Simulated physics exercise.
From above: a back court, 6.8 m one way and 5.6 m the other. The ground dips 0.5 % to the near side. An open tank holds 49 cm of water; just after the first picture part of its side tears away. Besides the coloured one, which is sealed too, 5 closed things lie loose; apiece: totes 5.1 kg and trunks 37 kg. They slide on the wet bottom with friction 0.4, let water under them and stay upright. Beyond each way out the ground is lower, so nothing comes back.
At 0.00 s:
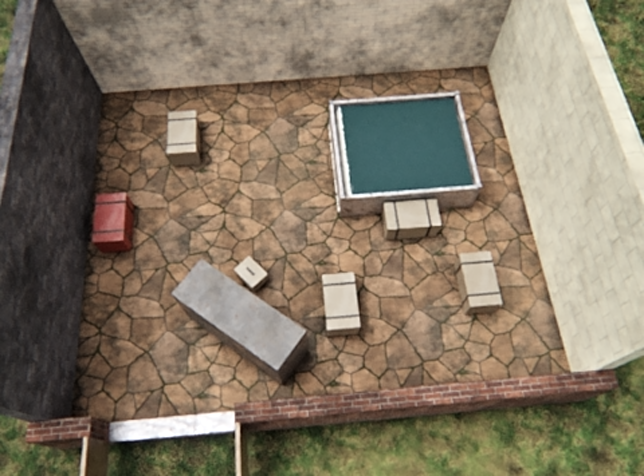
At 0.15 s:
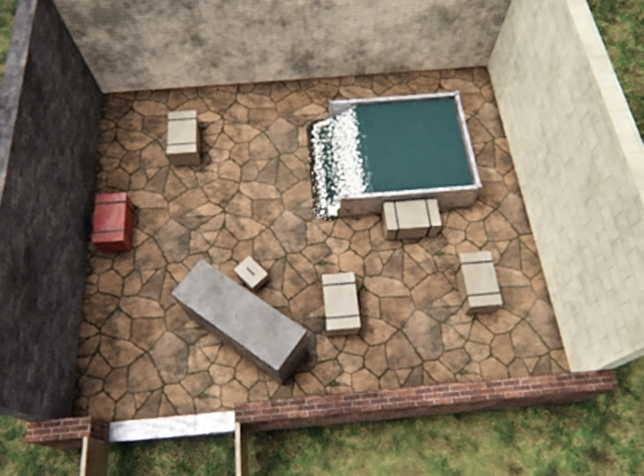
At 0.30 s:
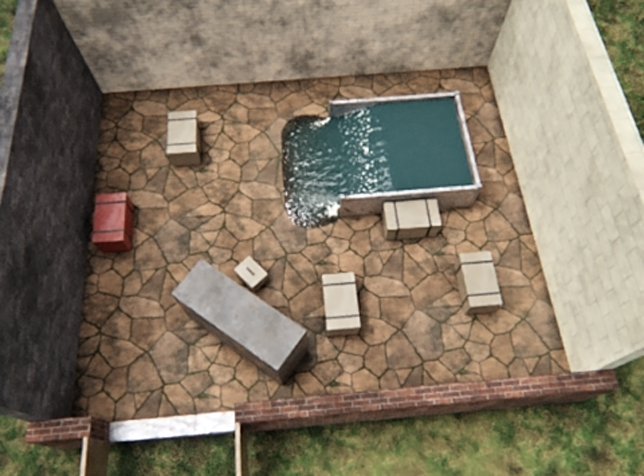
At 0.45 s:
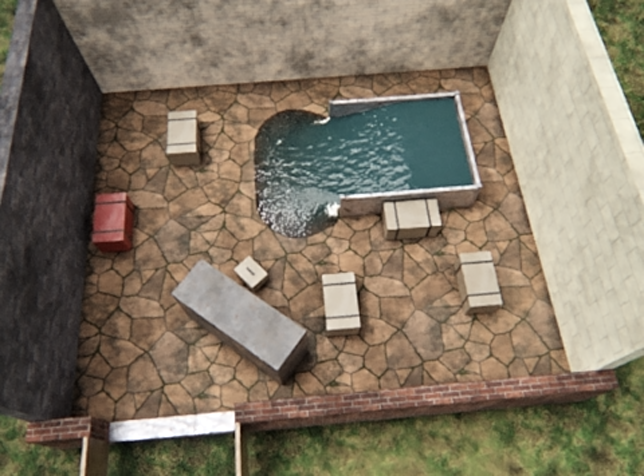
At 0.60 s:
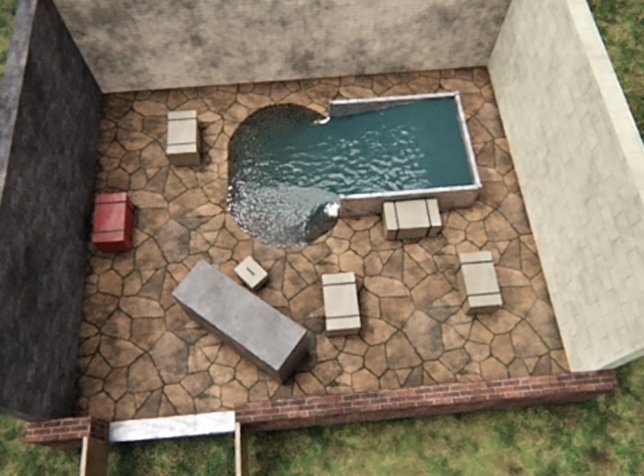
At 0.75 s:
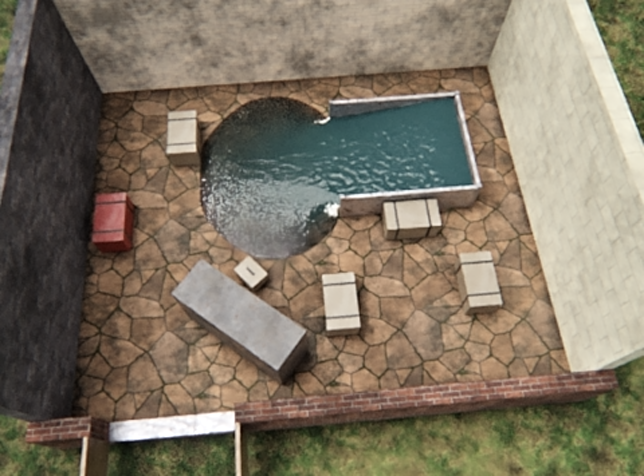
Water pours from the tank's open left side and spreads leftward across the stone-paved court.
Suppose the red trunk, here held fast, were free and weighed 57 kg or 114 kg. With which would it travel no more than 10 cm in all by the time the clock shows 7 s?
For it, only the higher weight holds it.
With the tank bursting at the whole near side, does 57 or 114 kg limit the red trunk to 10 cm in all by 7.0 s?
Then the lower weight is enough.
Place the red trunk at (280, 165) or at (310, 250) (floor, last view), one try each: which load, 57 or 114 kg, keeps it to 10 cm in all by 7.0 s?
In that order: Neither is enough; the smaller is enough.
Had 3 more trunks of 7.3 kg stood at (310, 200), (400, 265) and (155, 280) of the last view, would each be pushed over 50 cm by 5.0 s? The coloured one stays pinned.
In that order: More, less, past it.
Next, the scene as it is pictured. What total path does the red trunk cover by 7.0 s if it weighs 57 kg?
About 150 cm.
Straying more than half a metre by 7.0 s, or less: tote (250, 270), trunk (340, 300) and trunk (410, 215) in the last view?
In that order: Over, short of it, under.
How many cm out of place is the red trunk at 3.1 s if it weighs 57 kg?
About 50 cm.
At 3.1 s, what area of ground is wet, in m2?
Roughly 20 m2.
After 1.4 s the red trunk would be 0 cm from its start with 57 kg and 0 cm from its start with 114 kg; 2 cm of water round it then.
After 3.1 s the red trunk would be 46 cm from its start with 57 kg and 0 cm from its start with 114 kg; 13 cm of water round it then.
After 4.9 s the red trunk would be 138 cm from its start with 57 kg and 0 cm from its start with 114 kg; 10 cm of water round it then.
After 7.0 s the red trunk would be 140 cm from its start with 57 kg and 0 cm from its start with 114 kg; 5 cm of water round it then.
